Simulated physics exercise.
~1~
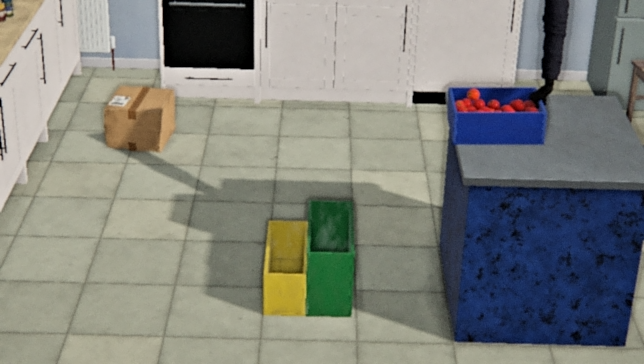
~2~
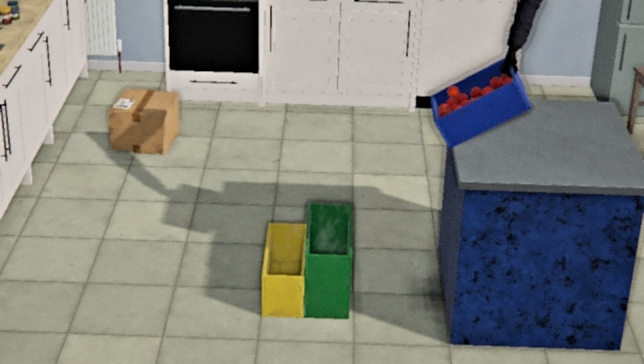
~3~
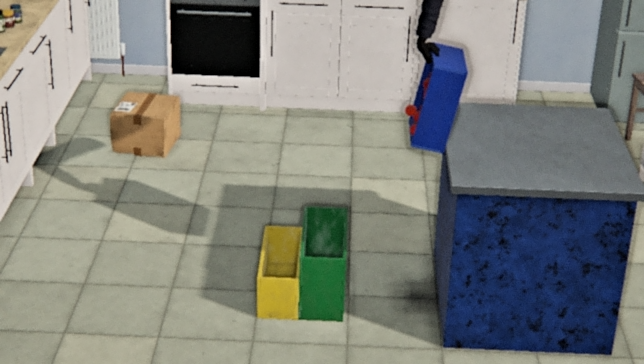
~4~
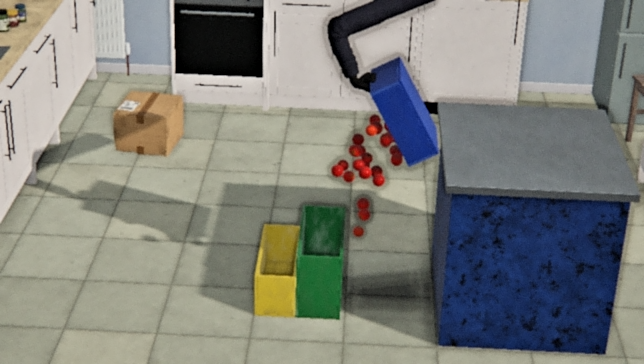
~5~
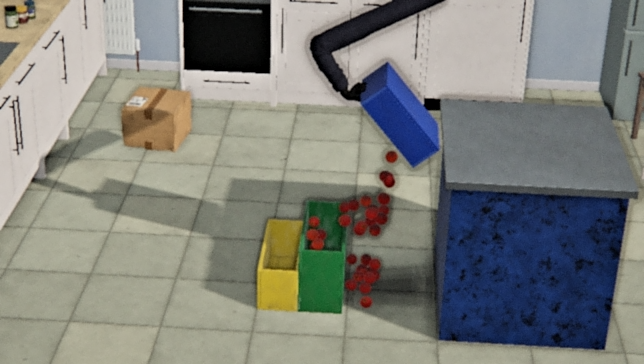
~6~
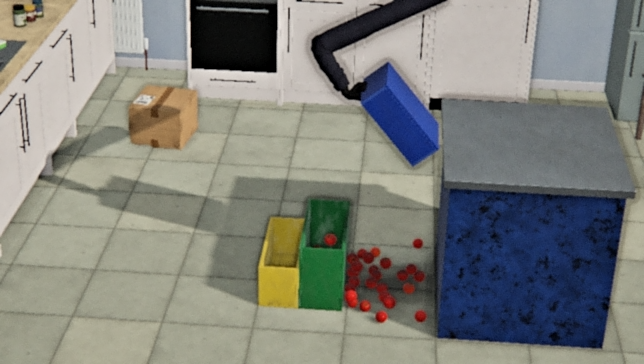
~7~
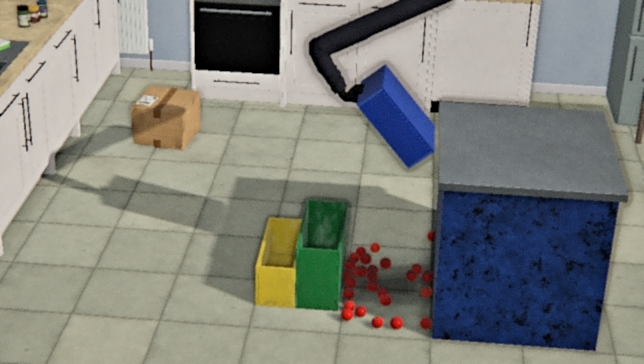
Blue crate tipping leftward in a black robotic arm's grip, spilling red balls partly into a green bin, many scattering on floor tiles.
